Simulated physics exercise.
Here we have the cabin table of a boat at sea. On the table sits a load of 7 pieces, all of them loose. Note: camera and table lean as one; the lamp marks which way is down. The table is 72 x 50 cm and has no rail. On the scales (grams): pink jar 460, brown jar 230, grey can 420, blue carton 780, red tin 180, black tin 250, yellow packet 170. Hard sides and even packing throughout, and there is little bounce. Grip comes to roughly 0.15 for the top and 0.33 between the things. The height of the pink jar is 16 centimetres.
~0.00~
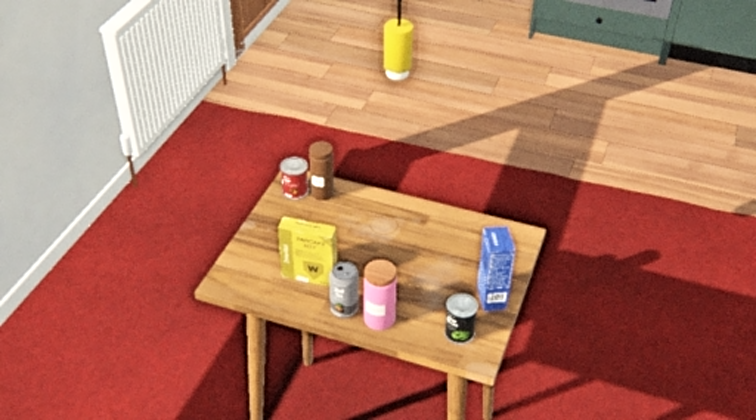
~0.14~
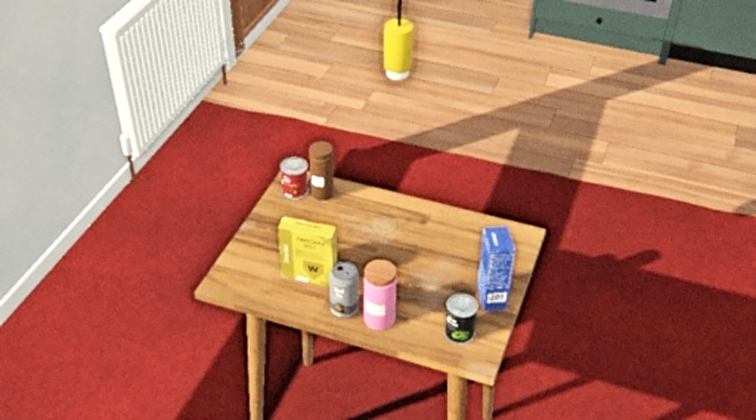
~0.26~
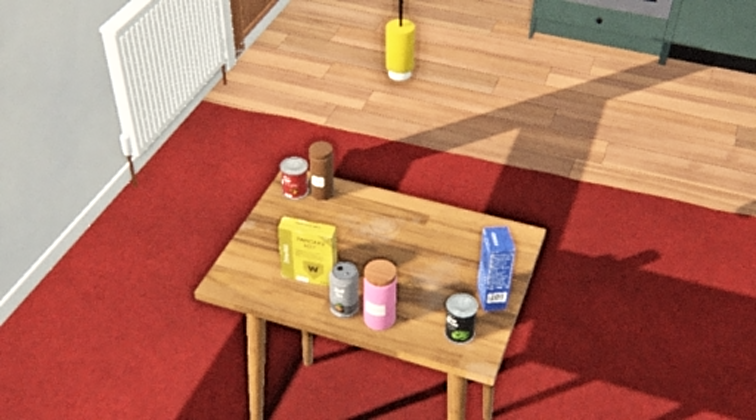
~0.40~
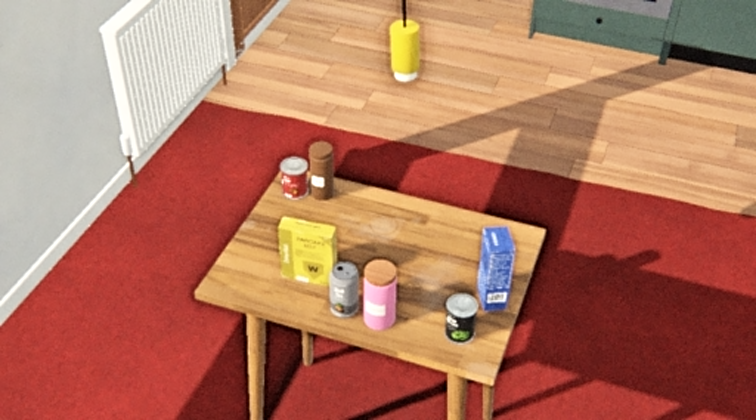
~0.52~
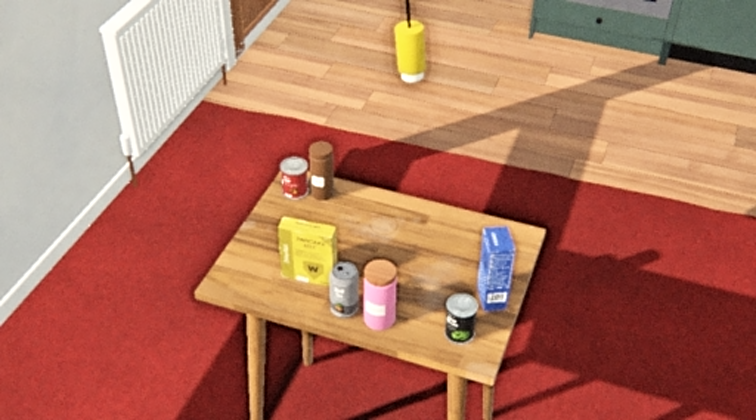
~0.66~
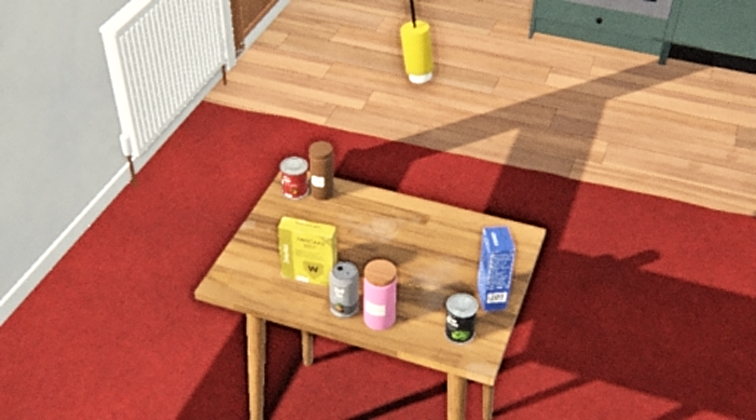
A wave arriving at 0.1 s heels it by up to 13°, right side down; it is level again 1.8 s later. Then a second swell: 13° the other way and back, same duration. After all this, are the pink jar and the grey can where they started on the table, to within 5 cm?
My prediction: Pink jar: Stays home. Grey can: Stays home.
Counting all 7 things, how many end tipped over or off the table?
Total: 2.
By 1.46 s, heel 6°, right side down; blue carton and black tin now off the table; pink jar 16 cm from its spot near (449, 314); grey can 16 cm from its spot near (412, 309).
By 1.96 s, boat level; pink jar 23 cm from its spot near (479, 323); grey can 23 cm from its spot near (441, 318); red tin 23 cm from its spot.
When it is over (4.2 s), off the table, blue carton and black tin; the other 5 within 5 cm of the start. In the last view, pink jar near (386, 297), grey can near (344, 291).
